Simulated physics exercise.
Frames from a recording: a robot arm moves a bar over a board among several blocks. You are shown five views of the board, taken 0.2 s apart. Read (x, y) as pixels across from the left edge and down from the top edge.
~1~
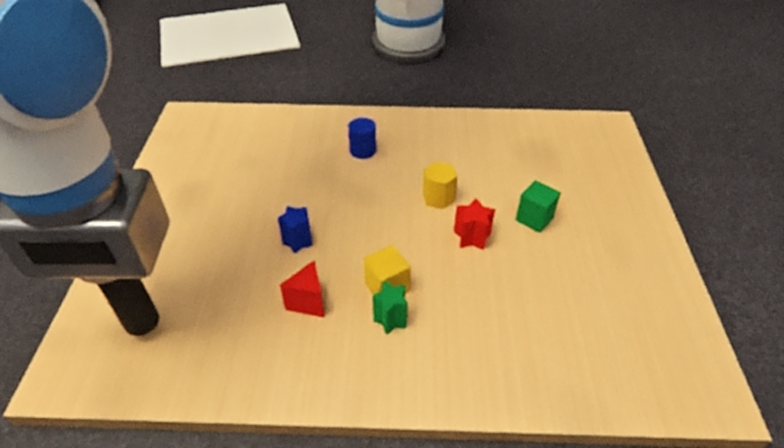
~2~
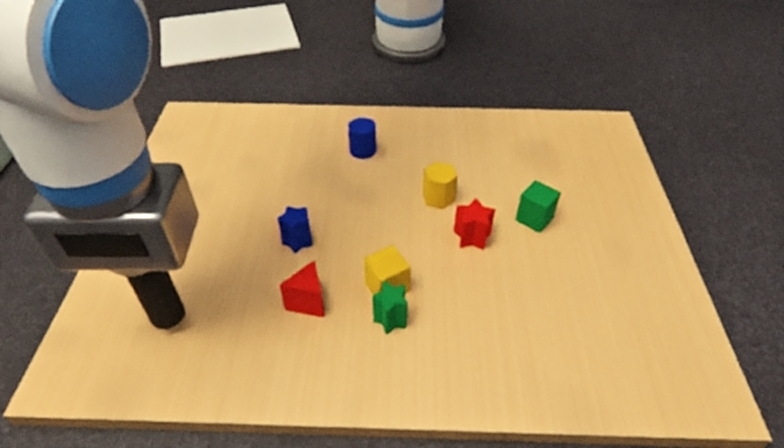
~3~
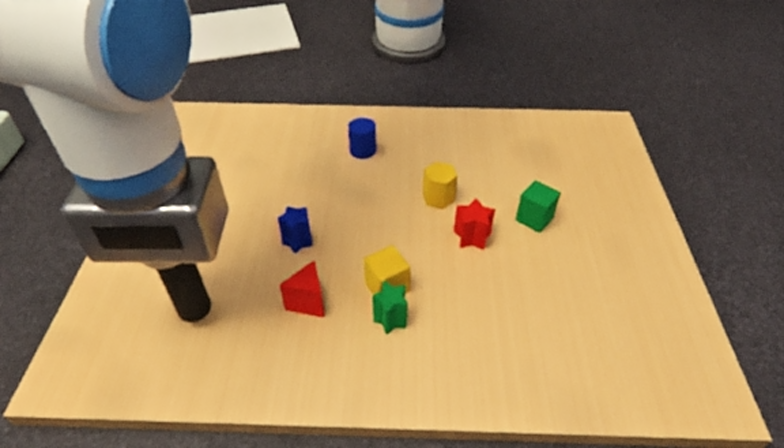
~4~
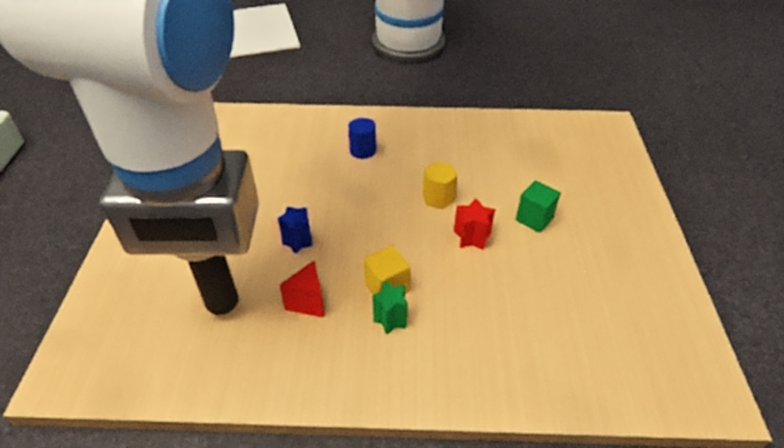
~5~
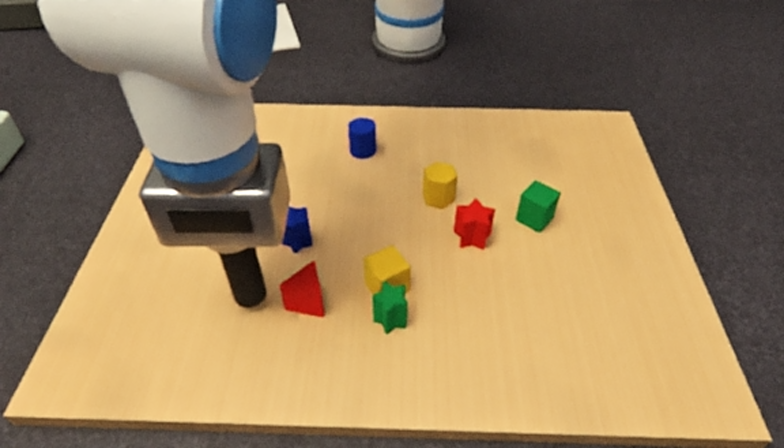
A white and blue robot arm holding a short black bar stands at the left of a pale wooden board on a dark floor, seen from above at an angle. Red, blue, green and yellow blocks, including stars, cubes and a red triangular piece, lie across the board's middle. The arm slides the bar steadily rightward, close to the red triangular piece, while the blocks and camera stay still.
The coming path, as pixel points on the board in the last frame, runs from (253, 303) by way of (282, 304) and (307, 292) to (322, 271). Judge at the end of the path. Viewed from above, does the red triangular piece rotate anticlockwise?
Yes.
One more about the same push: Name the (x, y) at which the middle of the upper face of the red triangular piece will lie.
My prediction: (329, 278).
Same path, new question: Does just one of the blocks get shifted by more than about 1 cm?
Yes, that is how it ends up.
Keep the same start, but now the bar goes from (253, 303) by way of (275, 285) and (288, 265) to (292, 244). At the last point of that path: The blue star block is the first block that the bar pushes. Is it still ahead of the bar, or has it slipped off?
I expect it to be in front.
The first path, step by step. Halfway along, bar at (297, 293); red triangular piece at (323, 279), turned 35° anticlockwise.
At the end, bar at (321, 264); blue star block in place; red triangular piece at (329, 278), turned 20° anticlockwise.
